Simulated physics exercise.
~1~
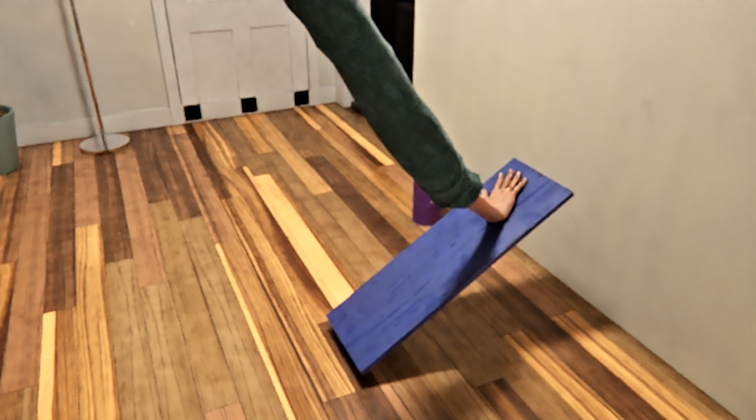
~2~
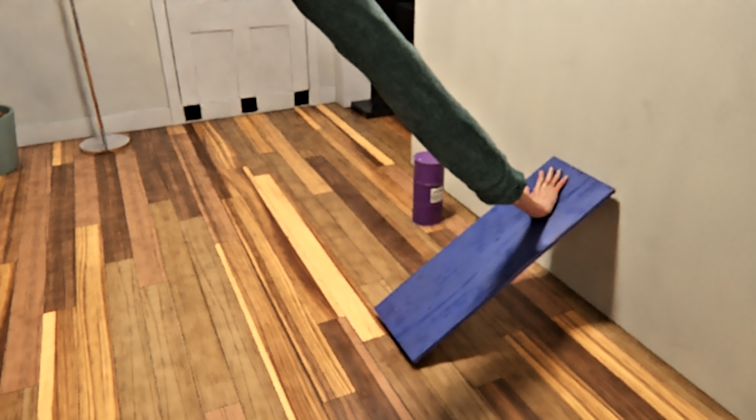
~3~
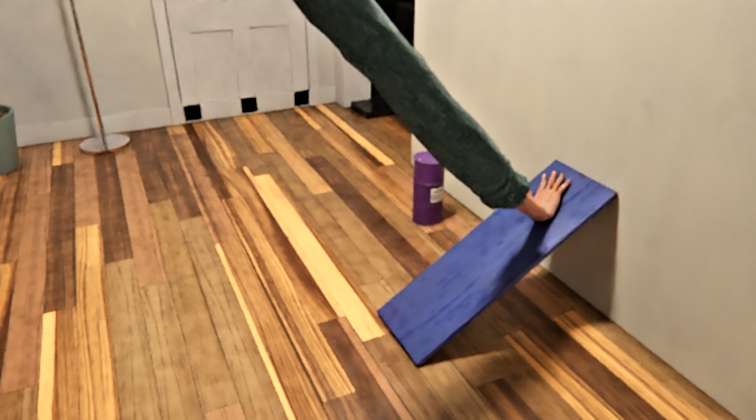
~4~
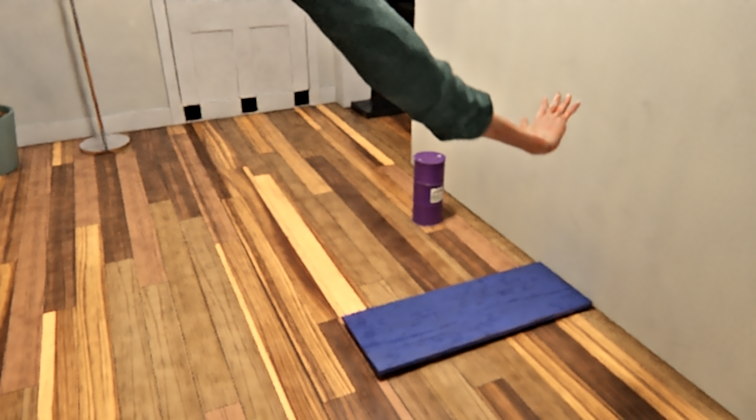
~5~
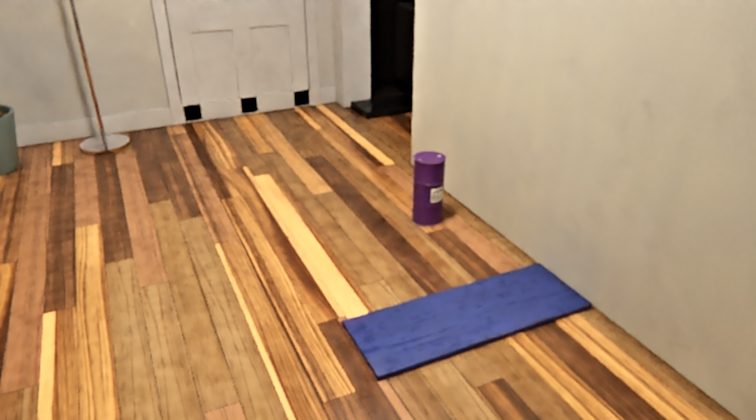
In the video, a hand in a green sleeve moves a tilted blue board right and leans it against a wall near a purple canister. The hand lets go and withdraws as the board slips down, ending flat on the wooden floor while the canister stays put.
